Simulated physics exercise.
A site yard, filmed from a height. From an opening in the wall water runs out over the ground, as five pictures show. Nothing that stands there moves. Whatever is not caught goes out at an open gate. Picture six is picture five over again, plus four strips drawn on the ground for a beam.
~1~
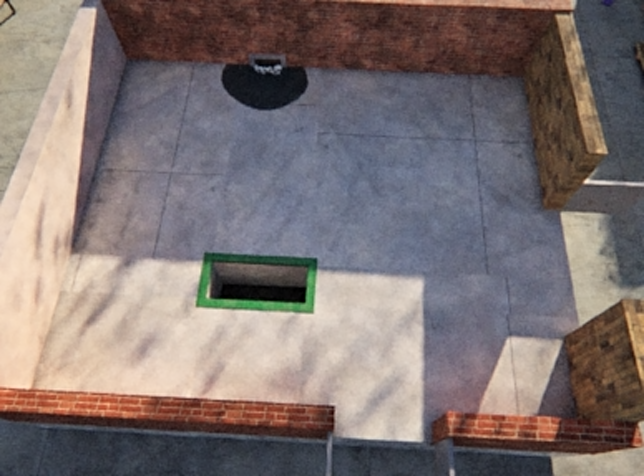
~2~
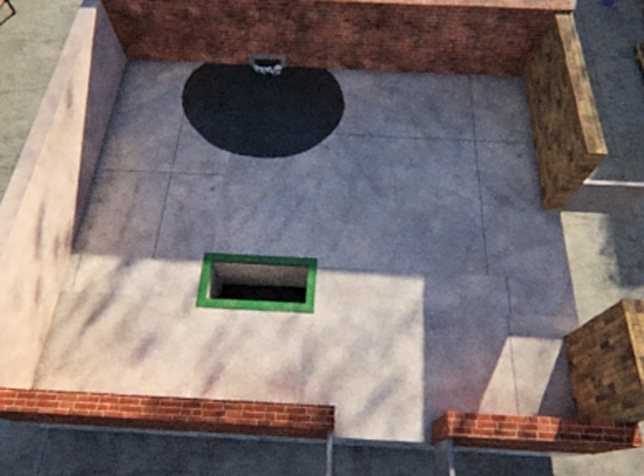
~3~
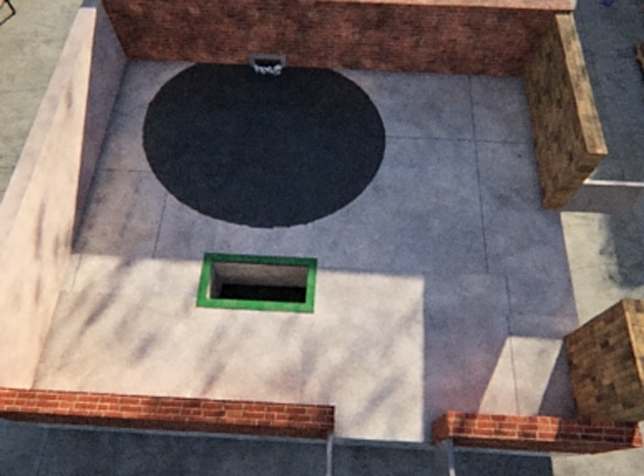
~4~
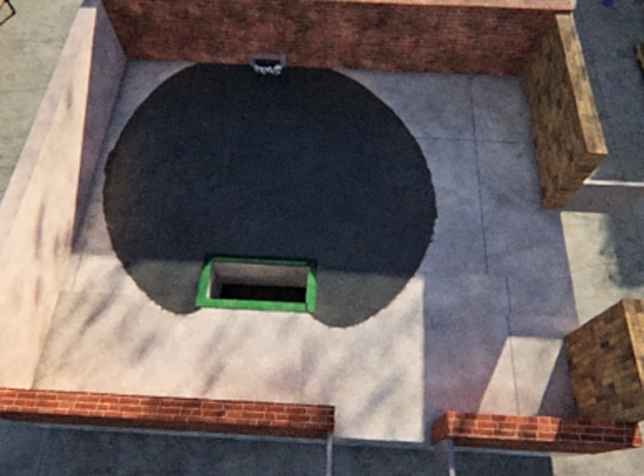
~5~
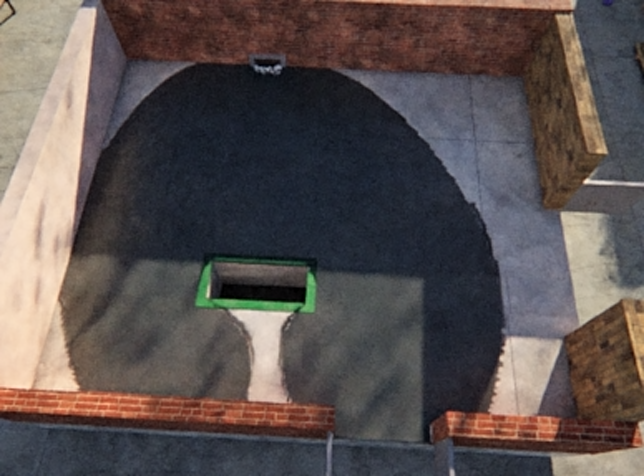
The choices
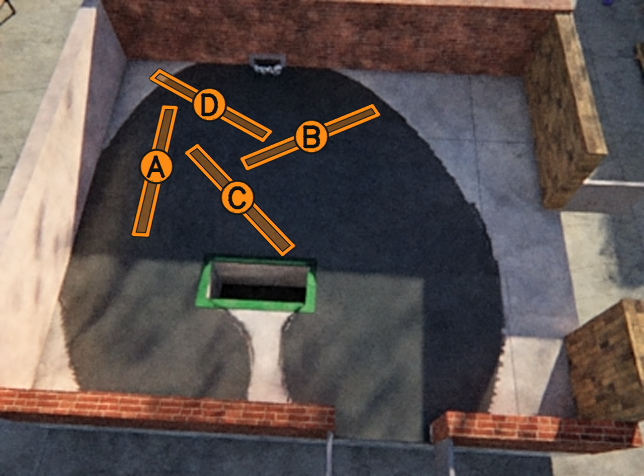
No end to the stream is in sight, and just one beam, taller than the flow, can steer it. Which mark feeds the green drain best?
I would pick position A.
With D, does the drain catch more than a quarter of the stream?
No, it does not.
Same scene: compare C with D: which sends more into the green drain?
It is D.
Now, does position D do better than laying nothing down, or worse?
Worse.
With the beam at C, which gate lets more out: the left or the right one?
The left one.
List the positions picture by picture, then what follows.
Outfall at (268, 61); green drain at (258, 282); open gate at (554, 269); open gate at (383, 419); water covers 3 % of the ground and shows as far out as (263, 104); green drain still dry.
Water covers 10 % of the ground and shows as far out as (315, 143); green drain still dry.
Water covers 24 % of the ground and shows as far out as (251, 222); green drain still dry.
Water covers 41 % of the ground and shows as far out as (330, 319); green drain taking water.
61 % of the ground is wet; green drain taking water.
On the marked copy, A from (140, 234) to (169, 107); B from (244, 163) to (375, 110); C from (192, 149) to (287, 250); D from (155, 74) to (266, 135).
For position A, about 42 % of the stream runs into the green drain, about 57 % out by the gates.
For position B, about 17 % of the stream runs into the green drain, about 82 % out by the gates.
For position C, about 12 % of the stream runs into the green drain, about 88 % out by the gates.
For position D, about 16 % of the stream runs into the green drain, about 82 % out by the gates.
